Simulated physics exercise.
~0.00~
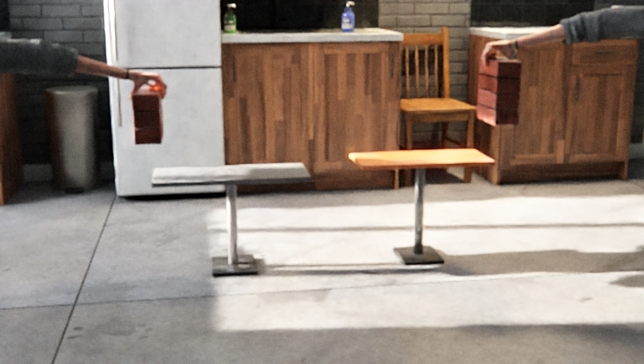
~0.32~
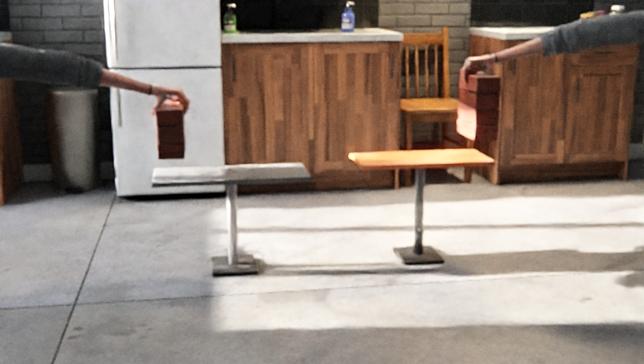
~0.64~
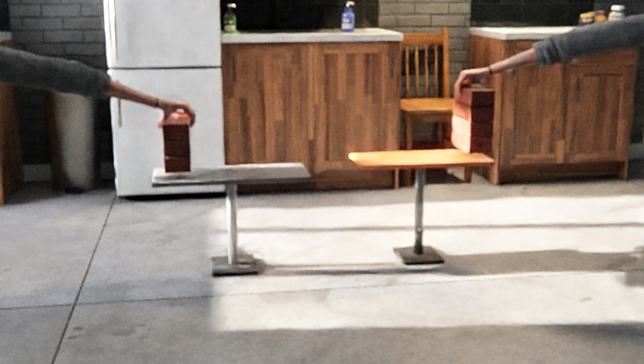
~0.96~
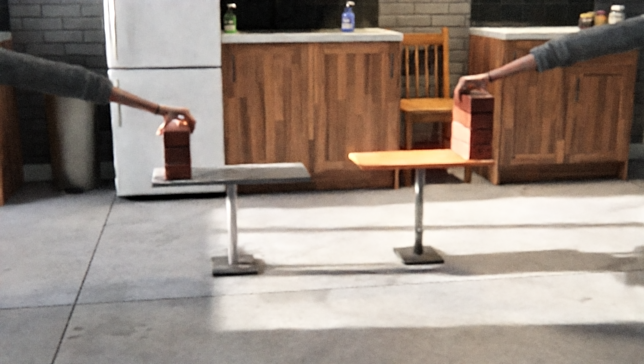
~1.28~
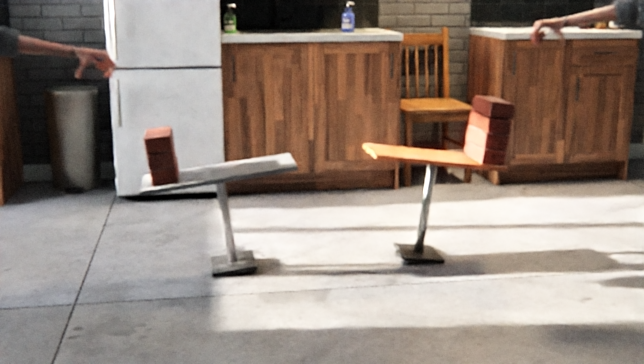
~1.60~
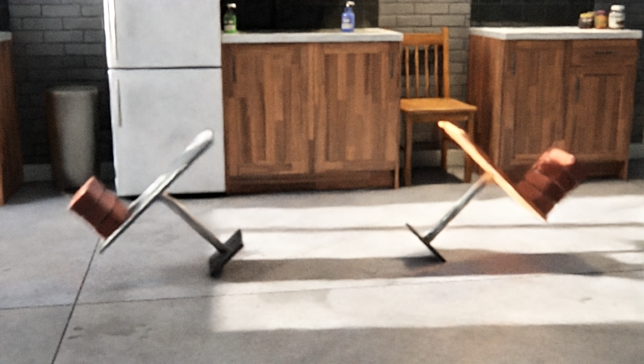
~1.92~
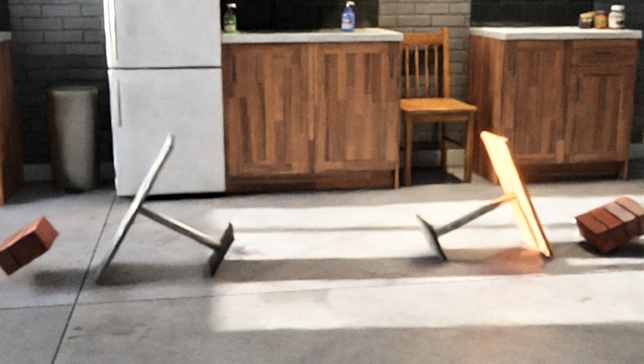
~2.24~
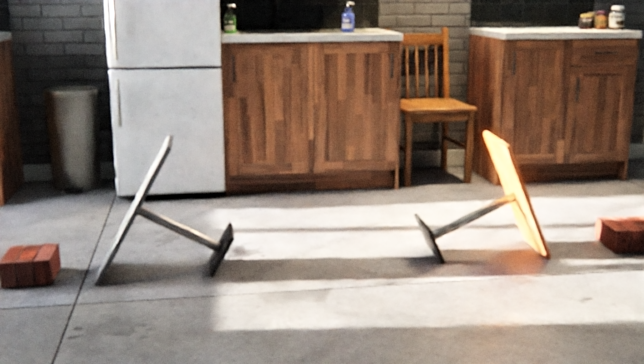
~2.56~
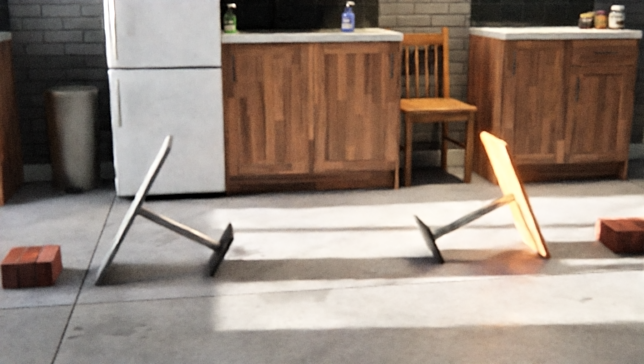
Two hands set bricks on the stands' outer ends, and both stands tip over outward.
